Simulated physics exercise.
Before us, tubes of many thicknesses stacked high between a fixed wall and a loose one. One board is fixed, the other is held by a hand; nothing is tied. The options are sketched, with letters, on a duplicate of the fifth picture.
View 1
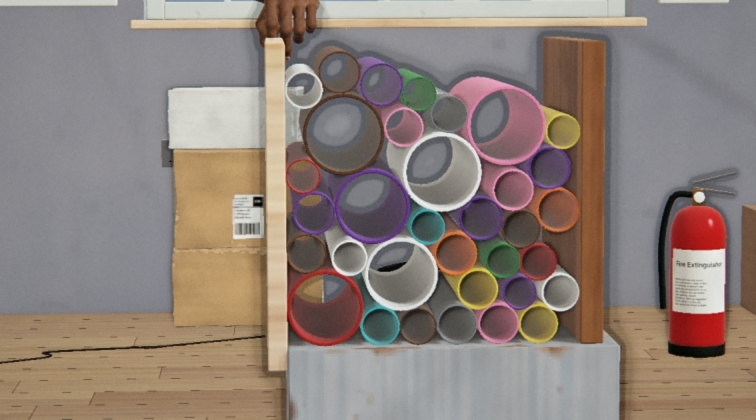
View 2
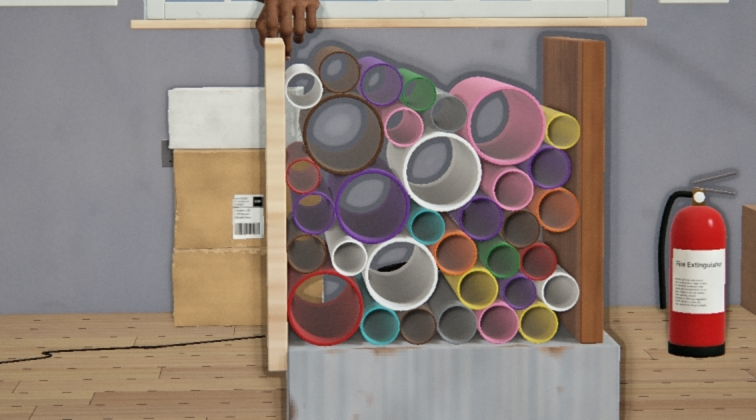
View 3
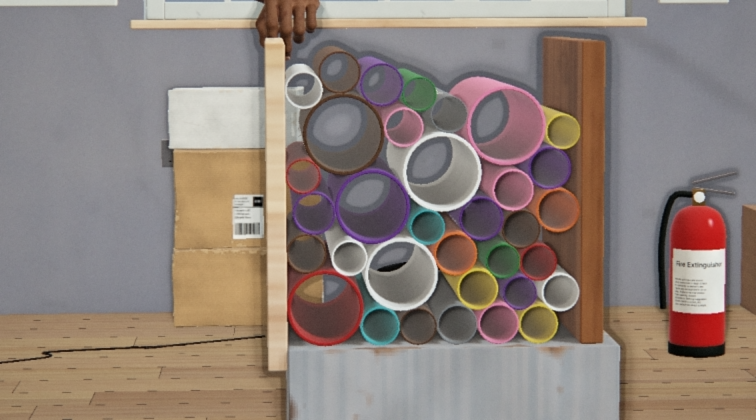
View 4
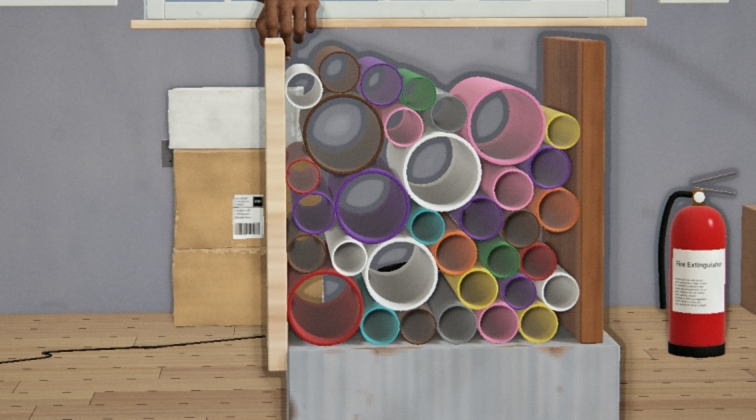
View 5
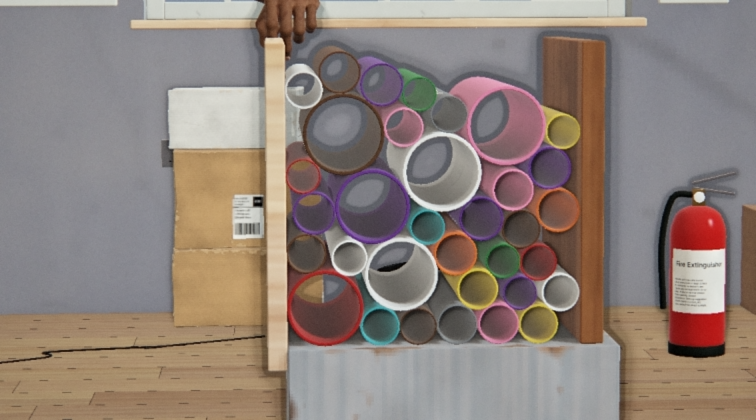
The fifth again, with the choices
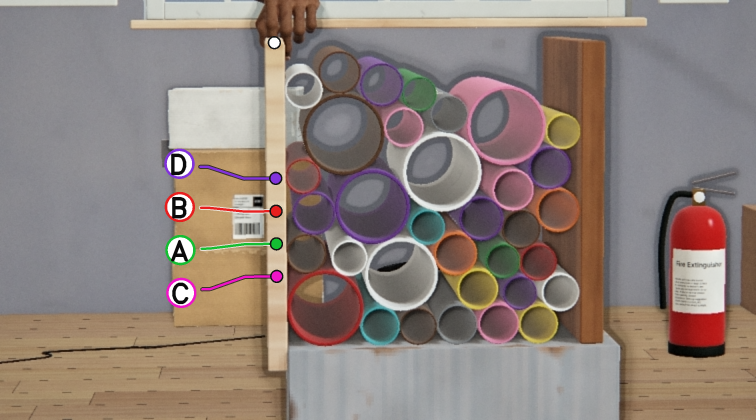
A hand steadies a pale side board beside stacked colourful tubes on a grey block, with almost nothing moving.
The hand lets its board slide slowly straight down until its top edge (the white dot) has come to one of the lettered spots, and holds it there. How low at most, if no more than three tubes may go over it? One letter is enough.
Lower it to D and no more.
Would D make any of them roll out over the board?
At D: Yes.
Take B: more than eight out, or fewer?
Fewer than eight.
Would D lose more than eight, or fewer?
Fewer than eight.
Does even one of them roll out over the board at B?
Yes, at B.
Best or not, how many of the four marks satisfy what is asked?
One of the four.
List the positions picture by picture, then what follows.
In the first frame, a purple tube (549, 168); a green tube (419, 94); side board (276, 191).
In the second frame, side board (276, 191); a red tube (325, 308).
In the third frame, a brown tube (306, 254).
In the fourth frame, a purple tube (372, 207); a white tube (442, 172).
In the fifth frame, a purple tube (549, 168); a green tube (419, 94); side board (276, 191).
On the marked copy, A at (276, 244); B at (276, 212); C at (277, 277); D at (276, 179); the white dot at (274, 43).
With D. Early on, top of the board (285, 107).
Further on, top of the board (285, 177).
At the end, top of the board (285, 178), two out over the board.
As for the rest, A more than three out over the board; B more than three out over the board; C more than three out over the board.
